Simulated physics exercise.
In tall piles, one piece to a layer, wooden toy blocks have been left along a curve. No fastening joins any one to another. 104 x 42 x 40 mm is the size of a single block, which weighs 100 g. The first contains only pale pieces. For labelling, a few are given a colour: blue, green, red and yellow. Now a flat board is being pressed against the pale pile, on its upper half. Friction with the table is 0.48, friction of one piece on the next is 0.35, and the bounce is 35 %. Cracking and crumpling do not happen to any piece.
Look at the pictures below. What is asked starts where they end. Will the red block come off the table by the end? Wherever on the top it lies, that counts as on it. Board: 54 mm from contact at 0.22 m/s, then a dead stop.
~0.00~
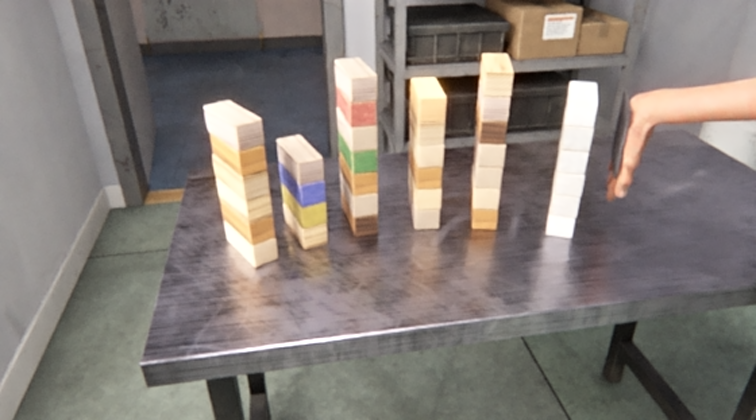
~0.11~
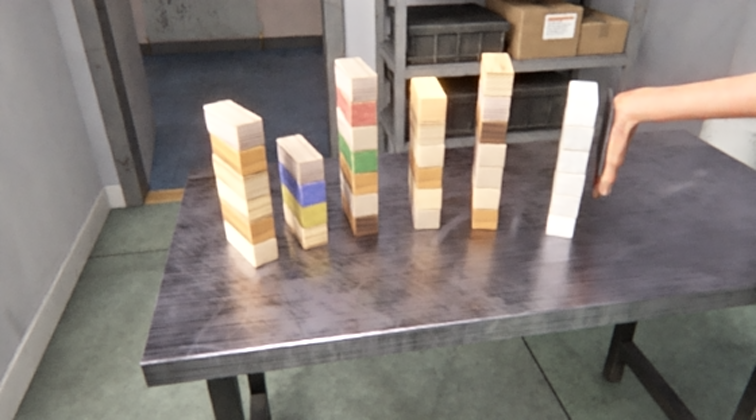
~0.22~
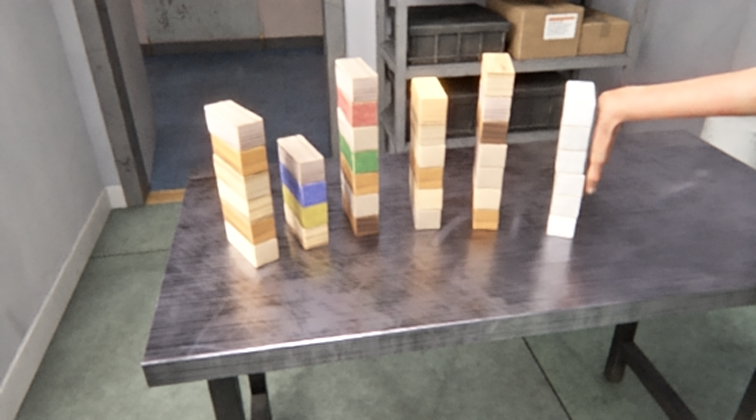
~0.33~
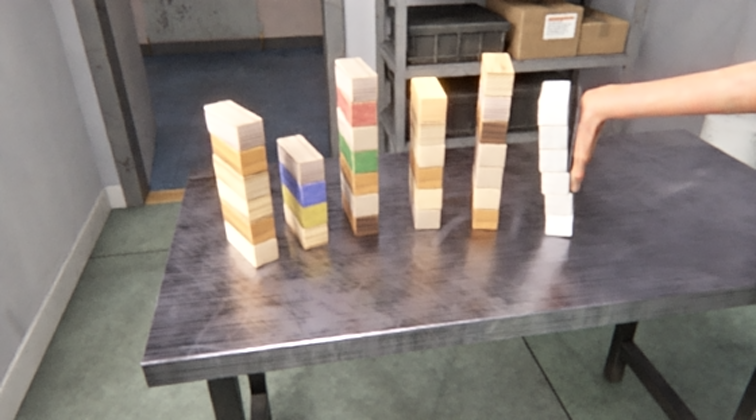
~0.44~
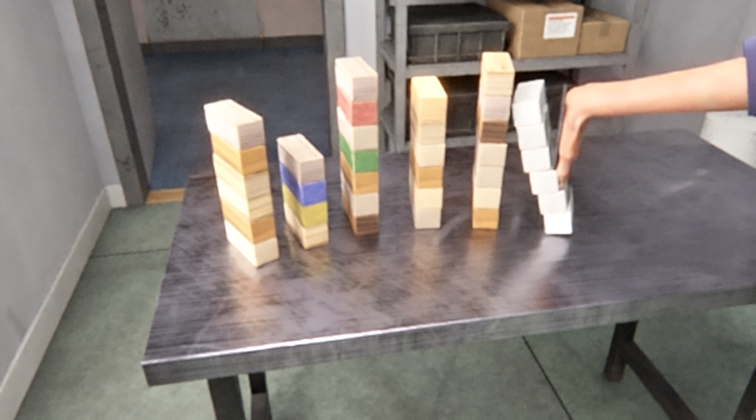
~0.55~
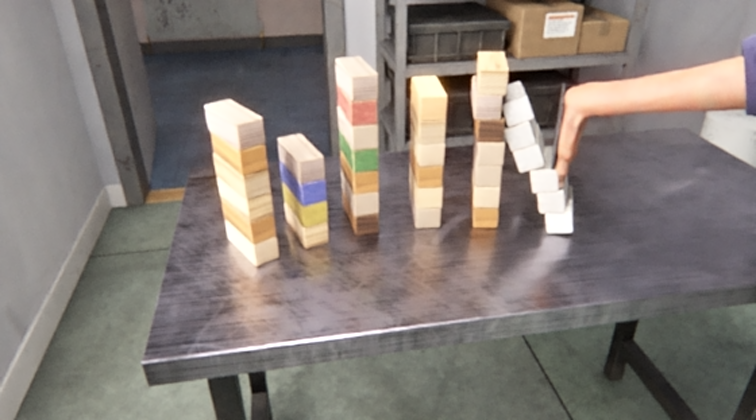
Yes, it ends off the table.
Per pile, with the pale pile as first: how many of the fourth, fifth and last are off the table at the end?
Counting pieces, the fourth pile has 2, the fifth 1 and the last 4.
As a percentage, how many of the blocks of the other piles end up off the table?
Near 25 per cent.
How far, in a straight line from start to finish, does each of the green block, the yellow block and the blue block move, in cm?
Here green ends up 18 centimetres away, yellow 8 centimetres and blue 10 centimetres.
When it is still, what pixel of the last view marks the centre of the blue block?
Look near (244, 212) in the final frame.
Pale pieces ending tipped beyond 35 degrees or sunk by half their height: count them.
3.
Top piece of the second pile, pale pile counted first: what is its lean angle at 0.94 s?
Its lean is roughly 20 degrees.
Around 0.94 s, 3 of the pale pile down; none of the 30 other blocks off the table, 12 disturbed; red block unmoved.
Around 1.30 s, 3 of the pale pile down; none of the 30 other blocks off the table, 22 disturbed; red block tipped 32°, 35 mm lower; green block tipped 32°, 15 mm lower.
Around 1.68 s, 3 of the pale pile down; 2 of the 30 other blocks off the table; red block tipped 19°, 12 cm lower; green block tipped 49°, 8 cm lower.
Around 2.24 s, 3 of the pale pile down; 7 of the 30 other blocks off the table; red block on its side; green block tipped 49°, 8 cm lower.
Finally (3.4 s), 3 of the pale pile down; 7 of the 30 other blocks off the table; red block on its side; green block tipped 49°, 8 cm lower; blue block tipped 48°, 39 mm lower. Seen by the last camera, middles, green block near (270, 196).
